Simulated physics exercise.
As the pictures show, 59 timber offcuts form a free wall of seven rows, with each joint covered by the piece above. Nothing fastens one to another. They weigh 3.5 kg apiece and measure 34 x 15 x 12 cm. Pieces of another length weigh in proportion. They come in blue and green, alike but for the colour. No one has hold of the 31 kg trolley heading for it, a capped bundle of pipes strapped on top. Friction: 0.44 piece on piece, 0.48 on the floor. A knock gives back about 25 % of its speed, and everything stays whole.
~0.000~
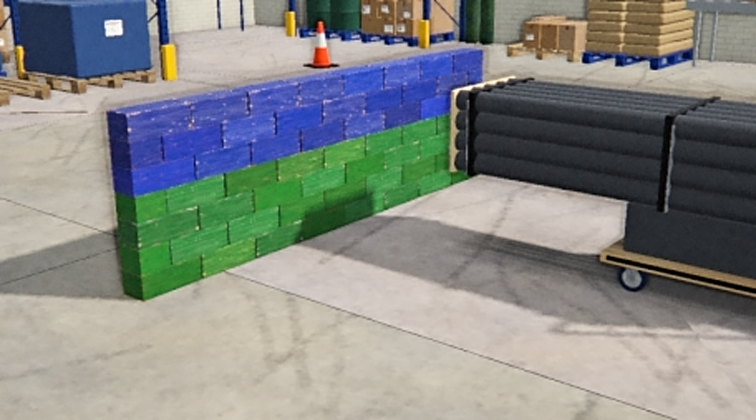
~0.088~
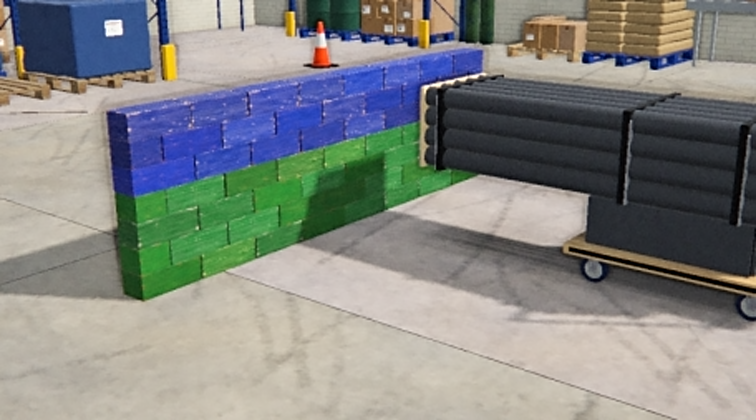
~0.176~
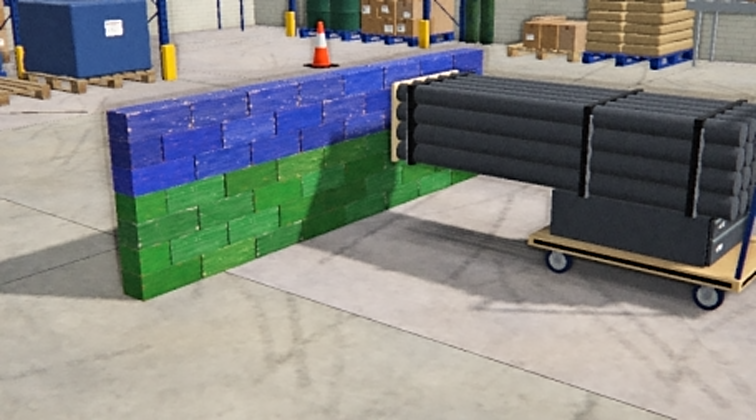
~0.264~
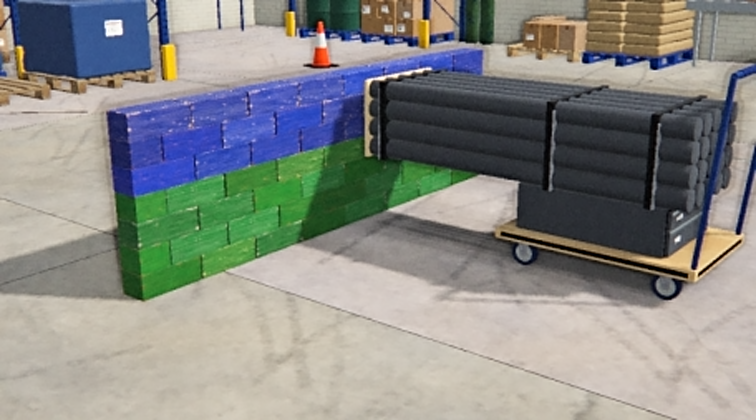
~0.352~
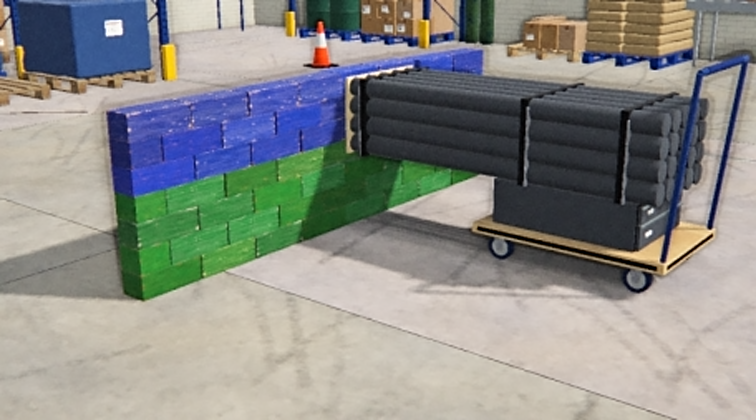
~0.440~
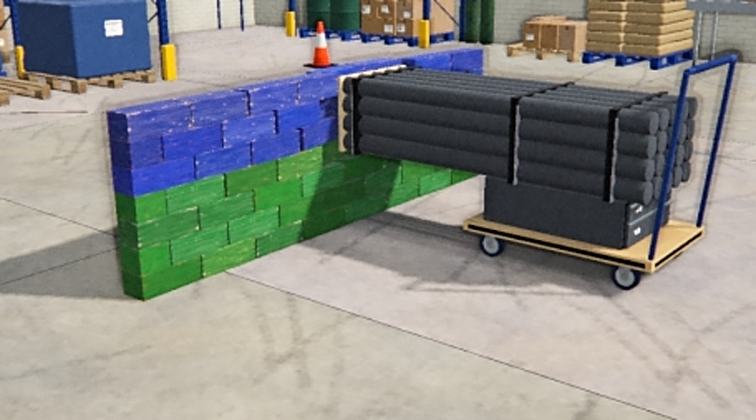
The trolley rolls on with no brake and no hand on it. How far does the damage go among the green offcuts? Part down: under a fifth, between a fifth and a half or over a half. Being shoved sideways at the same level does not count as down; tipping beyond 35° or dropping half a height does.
The part is under a fifth.
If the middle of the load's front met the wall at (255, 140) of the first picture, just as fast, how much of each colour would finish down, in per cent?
Then green 20, blue 60 per cent.
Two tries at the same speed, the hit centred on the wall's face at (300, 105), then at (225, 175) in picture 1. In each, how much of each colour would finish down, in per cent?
Green 0 then 30, blue 40 then 60 per cent.
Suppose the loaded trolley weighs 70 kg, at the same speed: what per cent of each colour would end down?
In that case green 10, blue 60 per cent.
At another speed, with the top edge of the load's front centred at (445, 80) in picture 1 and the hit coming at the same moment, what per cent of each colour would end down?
In that case green 0, blue 0 per cent.
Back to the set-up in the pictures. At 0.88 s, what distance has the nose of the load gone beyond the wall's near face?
Roughly 20 cm.
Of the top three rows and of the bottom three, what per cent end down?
From the top 60, from the bottom 0 per cent.
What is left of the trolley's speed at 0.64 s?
Roughly 0.2 m/s.
After 0.64 s, load 15 cm past the wall's line, still rolling; none of the 34 green offcuts down (0 of 59 in all colours); top green offcut unmoved; top blue offcut leaning 20°, 44 mm lower.
After 0.88 s, load 19 cm past the wall's line, still rolling; 3 of the 34 green offcuts down (18 of 59 in all colours); top green offcut unmoved; top blue offcut leaning 61°, 33 cm lower.
After 1.22 s, load 21 cm past the wall's line, stopped; 3 of the 34 green offcuts down (18 of 59 in all colours); top green offcut unmoved; top blue offcut upside down.
At rest (2.3 s), load 21 cm past the wall's line, stopped; 3 of the 34 green offcuts down (18 of 59 in all colours); top green offcut unmoved; top blue offcut on its side. That is 9 per cent. As the last picture would show them, middles, top green offcut near (242, 176), top blue offcut near (277, 150).
